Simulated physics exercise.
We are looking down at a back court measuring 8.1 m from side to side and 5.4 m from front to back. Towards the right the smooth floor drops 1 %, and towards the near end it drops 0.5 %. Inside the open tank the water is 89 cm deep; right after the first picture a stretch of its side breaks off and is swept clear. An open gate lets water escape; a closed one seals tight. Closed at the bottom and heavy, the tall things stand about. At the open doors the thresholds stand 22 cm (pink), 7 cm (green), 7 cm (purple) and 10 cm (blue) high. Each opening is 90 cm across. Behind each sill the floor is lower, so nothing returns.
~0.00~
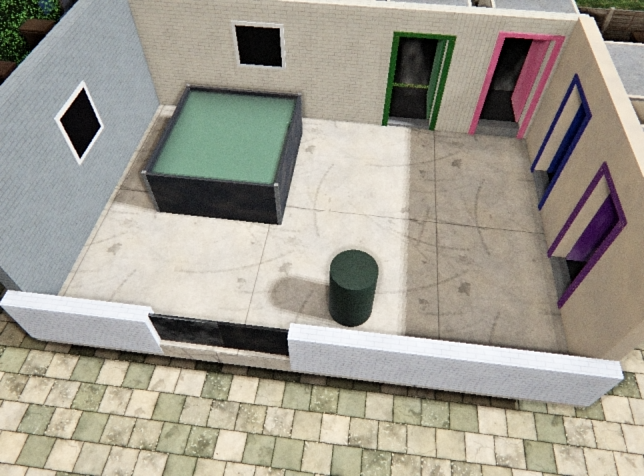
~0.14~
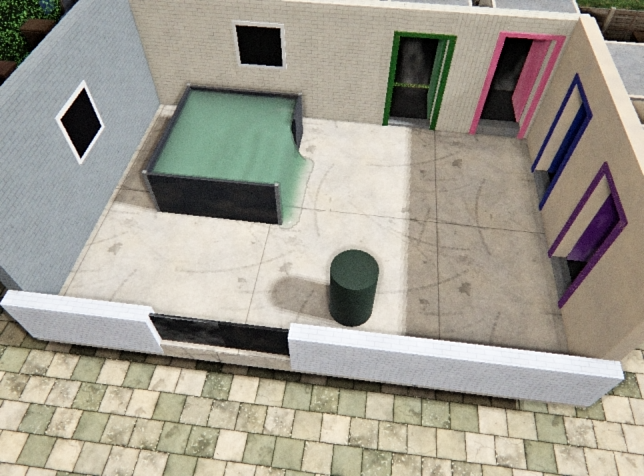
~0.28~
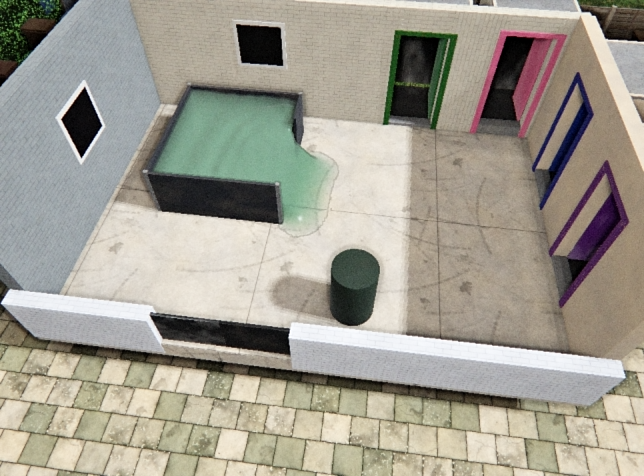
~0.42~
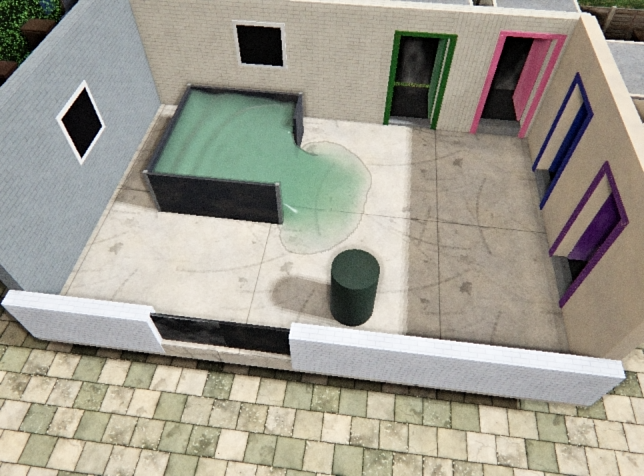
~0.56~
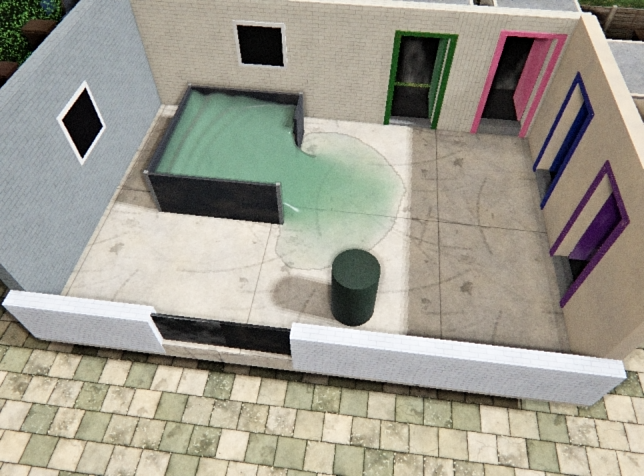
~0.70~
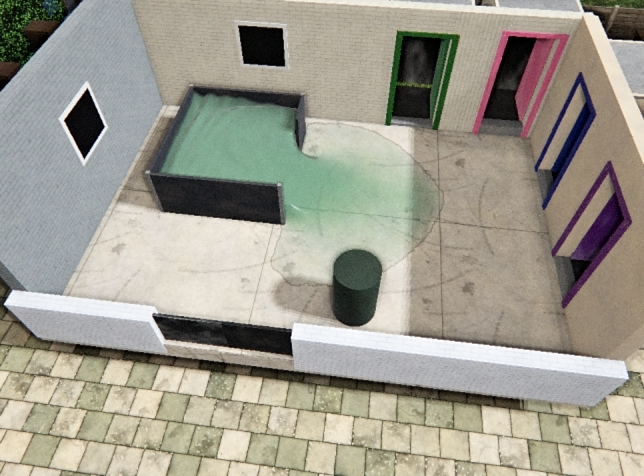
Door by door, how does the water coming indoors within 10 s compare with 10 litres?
The pink door lets in more than that; the green door lets in more than that; the purple door lets in more than that; the blue door lets in more than that.
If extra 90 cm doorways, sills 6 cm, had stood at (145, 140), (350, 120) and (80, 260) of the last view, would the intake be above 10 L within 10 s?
In sequence the answers are less than that, less than that and less than that.
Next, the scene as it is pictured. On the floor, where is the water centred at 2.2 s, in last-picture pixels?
Roughly (337, 198) in the last picture.
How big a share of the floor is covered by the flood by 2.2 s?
Around 60 per cent wet.
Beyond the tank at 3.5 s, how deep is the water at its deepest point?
Around 32 centimetres.
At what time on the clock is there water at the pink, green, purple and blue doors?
Arrival: Pink 1.5 s, green 1.0 s, purple 1.3 s, blue 1.2 s.
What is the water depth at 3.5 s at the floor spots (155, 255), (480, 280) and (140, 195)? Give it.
Depths: About 0, 6 and 0 centimetres.
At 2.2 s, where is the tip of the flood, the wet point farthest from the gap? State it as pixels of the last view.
Point: Roughly (571, 380) in the last view.
After 1.4 s water covers 50 % of the floor and is deepest (44 cm) near (297, 202); pink door not reached, green door 10 cm at the sill, 0 L in, purple door 10 cm at the sill, 1 L in, blue door 16 cm at the sill, 8 L in.
After 2.2 s water covers 60 % of the floor and is deepest (74 cm) near (571, 380); pink door 22 cm at the sill, 1 L in, green door 7 cm at the sill, 5 L in, purple door 29 cm at the sill, 113 L in, blue door 33 cm at the sill, 118 L in.
After 3.5 s water covers 65 % of the floor and is deepest (32 cm) near (571, 380); pink door 25 cm at the sill, 26 L in, green door 6 cm at the sill, 6 L in, purple door 28 cm at the sill, 316 L in, blue door 28 cm at the sill, 311 L in.
After 6.0 s water covers 70 % of the floor and is deepest (22 cm) near (571, 380); pink door 19 cm at the sill, 31 L in, green door 9 cm at the sill, 14 L in, purple door 20 cm at the sill, 559 L in, blue door 20 cm at the sill, 441 L in.
After 10.0 s water covers 95 % of the floor and is deepest (14 cm) near (434, 363); pink door 13 cm at the sill, 31 L in, green door 9 cm at the sill, 51 L in, purple door 15 cm at the sill, 721 L in, blue door 14 cm at the sill, 497 L in.
